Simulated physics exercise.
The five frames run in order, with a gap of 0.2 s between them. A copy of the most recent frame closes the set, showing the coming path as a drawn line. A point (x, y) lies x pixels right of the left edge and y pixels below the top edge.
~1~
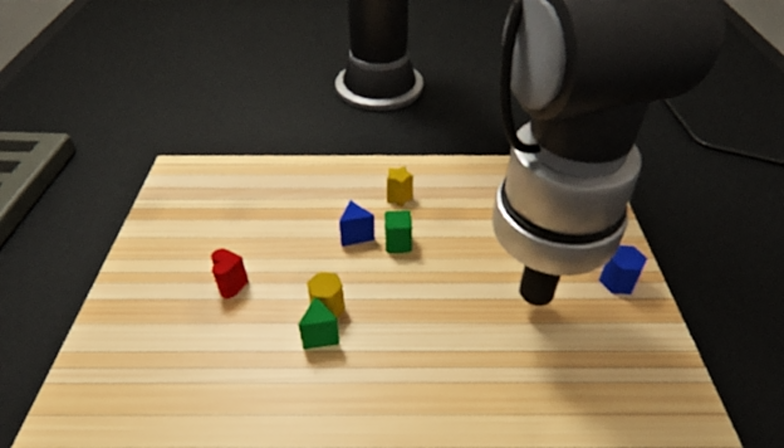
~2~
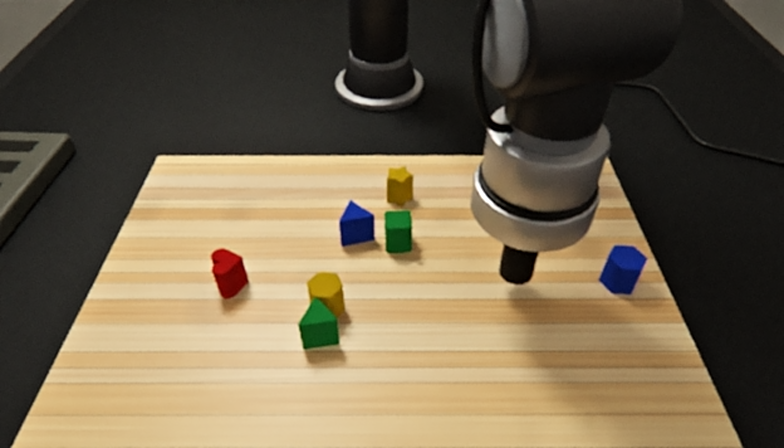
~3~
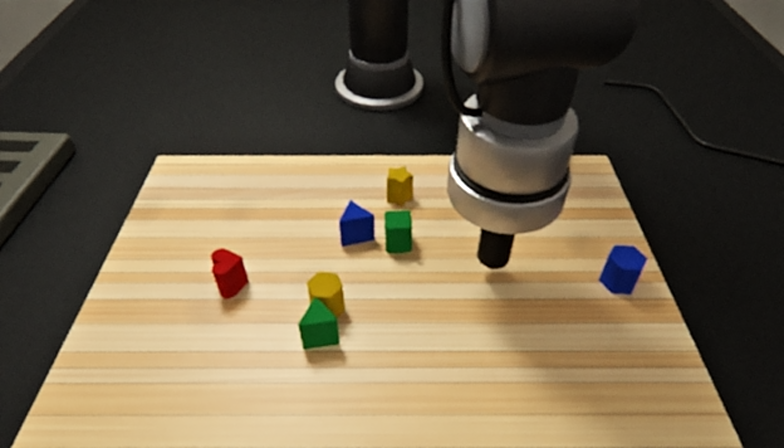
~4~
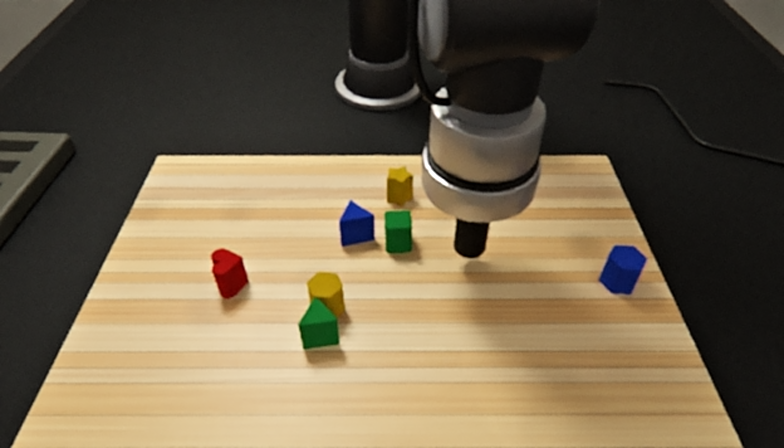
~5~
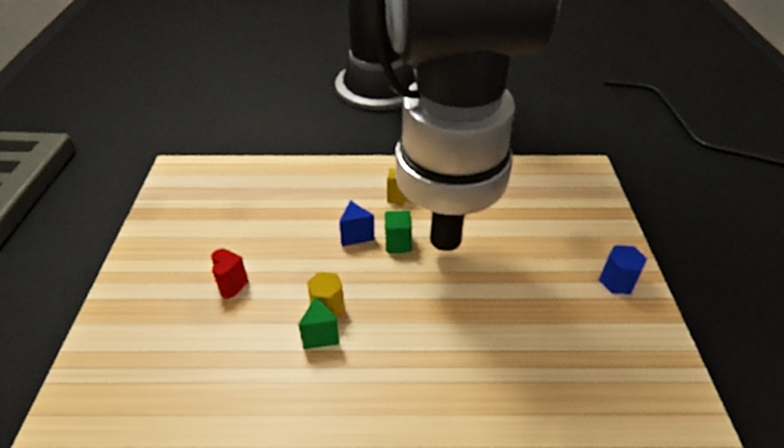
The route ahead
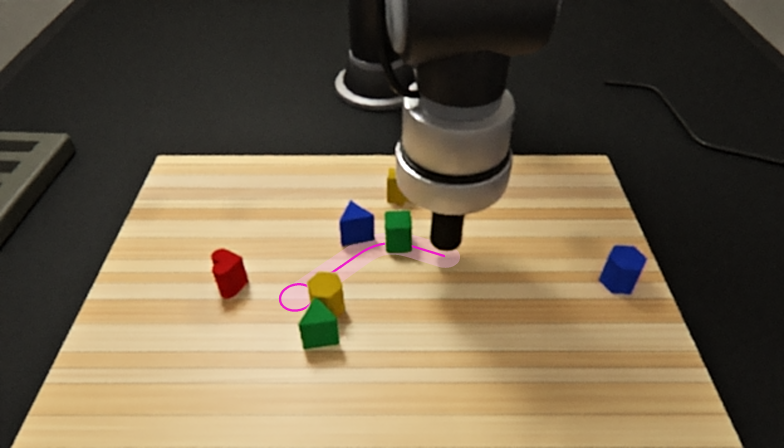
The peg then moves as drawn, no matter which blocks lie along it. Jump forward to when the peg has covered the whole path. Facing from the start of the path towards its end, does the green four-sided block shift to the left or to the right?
It shifts to the right.
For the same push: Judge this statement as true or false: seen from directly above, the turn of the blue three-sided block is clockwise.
Verdict: False.
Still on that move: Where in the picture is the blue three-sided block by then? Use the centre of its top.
For the centre of its top, I'd go with (329, 202).
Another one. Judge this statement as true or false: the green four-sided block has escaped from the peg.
This is true.
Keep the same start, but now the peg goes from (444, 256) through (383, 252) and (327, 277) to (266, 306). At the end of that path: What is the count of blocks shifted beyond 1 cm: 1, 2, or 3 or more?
Once the path ends, two blocks will have shifted.
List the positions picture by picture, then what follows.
The first frame shows peg tip at (536, 294); block tops, yellow hexagon at (325, 284); blue three-sided block at (355, 212); green four-sided block at (398, 219).
The second frame shows peg at (515, 274); blocks unchanged.
The third frame shows peg at (493, 258); blocks unchanged.
The fourth frame shows peg at (469, 248); blocks unchanged.
The fifth frame shows peg at (446, 242); yellow hexagon at (325, 284); blue three-sided block at (355, 212); green four-sided block at (398, 219).
Path on the board, from (444, 256) over (391, 243) and (343, 265) to (297, 297).
What follows on the original path. One third of the way, peg at (390, 229); blue three-sided block at (337, 206), turned 35° anticlockwise; green four-sided block at (366, 208), turned 45° clockwise.
Two thirds of the way, peg at (341, 251); blue three-sided block at (329, 202), turned 65° anticlockwise; green four-sided block at (355, 206), turned 70° clockwise.
At the end, peg at (294, 283); yellow hexagon in place; blue three-sided block at (329, 202), turned 65° anticlockwise; green four-sided block at (355, 206), turned 70° clockwise.
